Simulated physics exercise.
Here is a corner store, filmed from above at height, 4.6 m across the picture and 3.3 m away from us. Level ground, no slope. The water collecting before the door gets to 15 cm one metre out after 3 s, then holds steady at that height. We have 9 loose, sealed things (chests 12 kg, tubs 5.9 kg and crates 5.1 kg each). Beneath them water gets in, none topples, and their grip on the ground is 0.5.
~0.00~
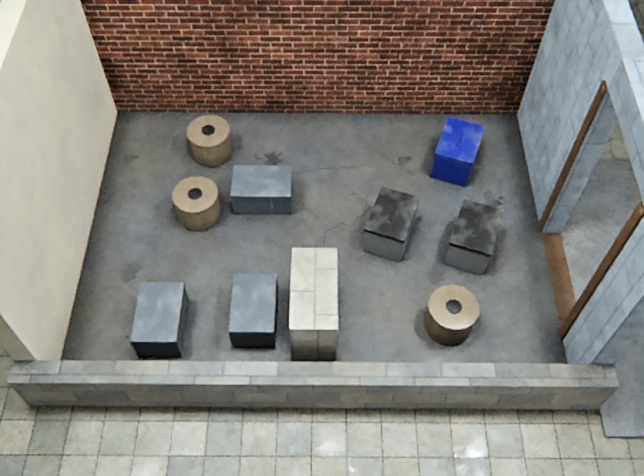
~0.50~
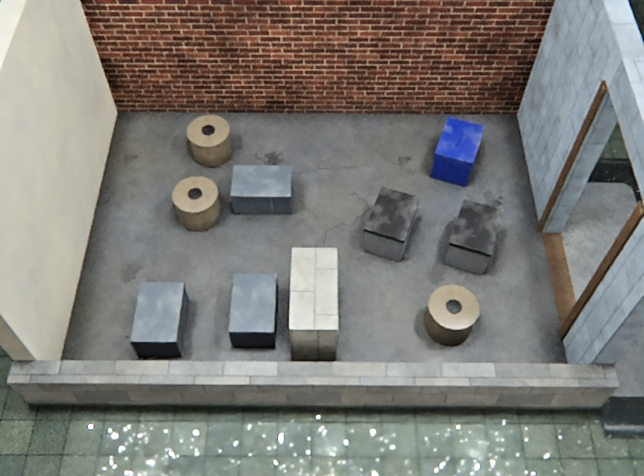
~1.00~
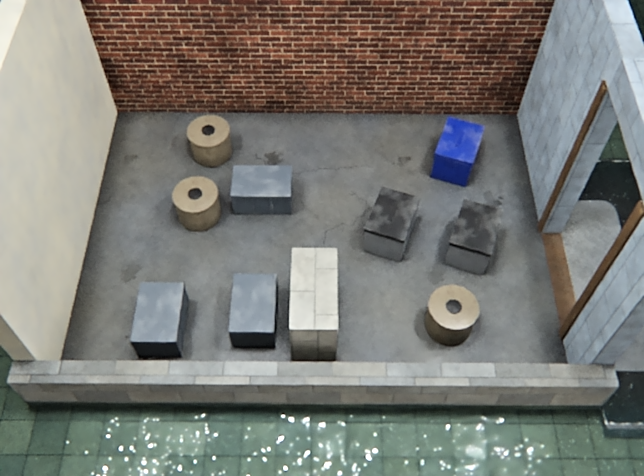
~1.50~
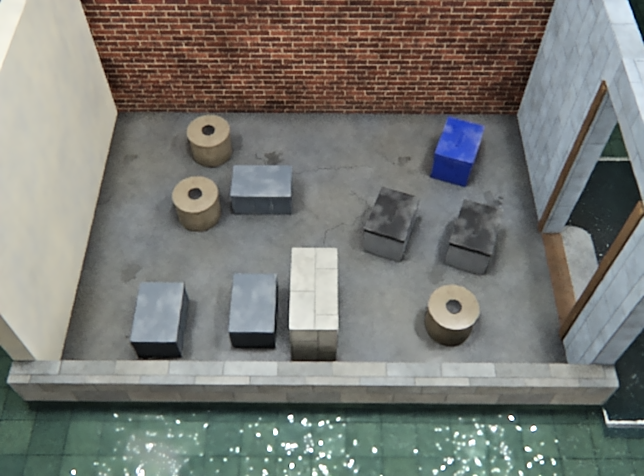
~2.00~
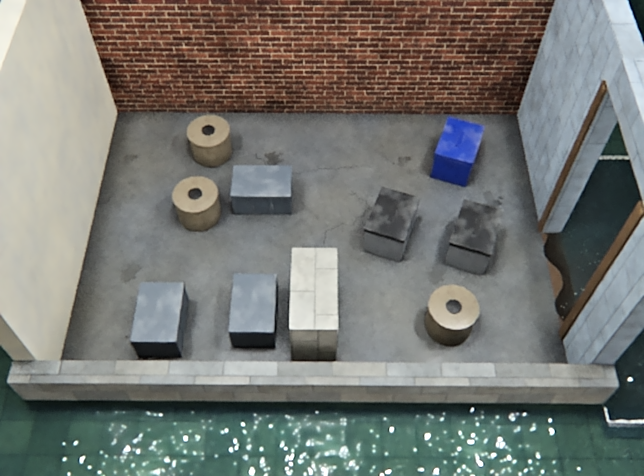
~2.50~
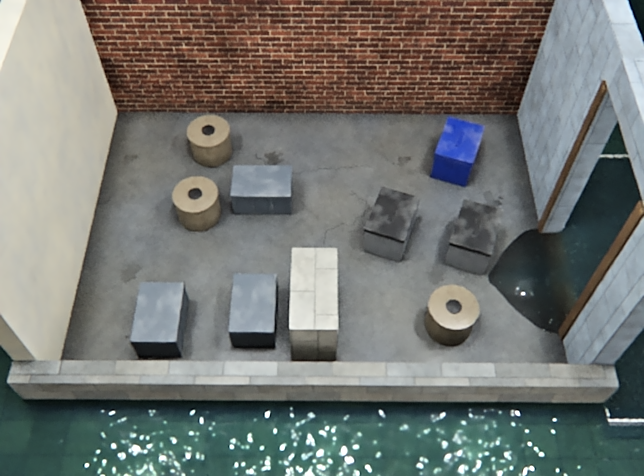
Water spreads over the paving outside, then enters through the right doorway onto the floor.
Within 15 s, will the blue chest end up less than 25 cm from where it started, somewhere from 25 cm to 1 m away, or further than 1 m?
It remains near its spot.
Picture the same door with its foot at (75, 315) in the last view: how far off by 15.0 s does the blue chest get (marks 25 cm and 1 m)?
Outcome - blue chest: Well off.
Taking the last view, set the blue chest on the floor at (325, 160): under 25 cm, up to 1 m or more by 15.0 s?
By then it winds up well off.
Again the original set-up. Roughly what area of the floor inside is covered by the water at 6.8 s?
I'd put it close to 11.5 m2.
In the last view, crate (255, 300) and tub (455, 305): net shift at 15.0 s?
In turn: 30 cm, 50 cm.
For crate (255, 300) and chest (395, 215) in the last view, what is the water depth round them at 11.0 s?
About 2 and 5 cm.
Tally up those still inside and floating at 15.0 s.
Count: 8.
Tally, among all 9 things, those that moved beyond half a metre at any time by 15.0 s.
The count comes to 7.
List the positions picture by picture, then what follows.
In the first frame, the blue chest at (460, 140), on the bottom; 0.0 m2 under water; 0 of 9 have shifted.
In the second frame, the blue chest at (460, 140), on the bottom; water covers 0.0 m2; 0 of 9 have shifted.
In the third frame, the blue chest at (460, 140), on the bottom; 0.0 m2 under water; 0 of 9 have shifted.
In the fourth frame, the blue chest at (460, 140) rests on the ground; water covers 0.0 m2; 0 of 9 have shifted.
In the fifth frame, the blue chest at (460, 140) rests on the ground; water covers 0.0 m2; 0 of 9 have shifted.
In the sixth frame, the blue chest at (460, 140) rests on the ground; 0.4 m2 under water; 0 of 9 have shifted.
After 3.5 s the blue chest is near (460, 140), 0.0 m from its start, aground; 0 afloat.
After 6.8 s the blue chest is near (460, 139), 0.0 m from its start, aground; 2 afloat.
After 11.0 s the blue chest is near (460, 139), 0.0 m from its start, aground; 7 afloat.
After 15.0 s the blue chest is near (460, 139), 0.0 m from its start, aground; 8 afloat.
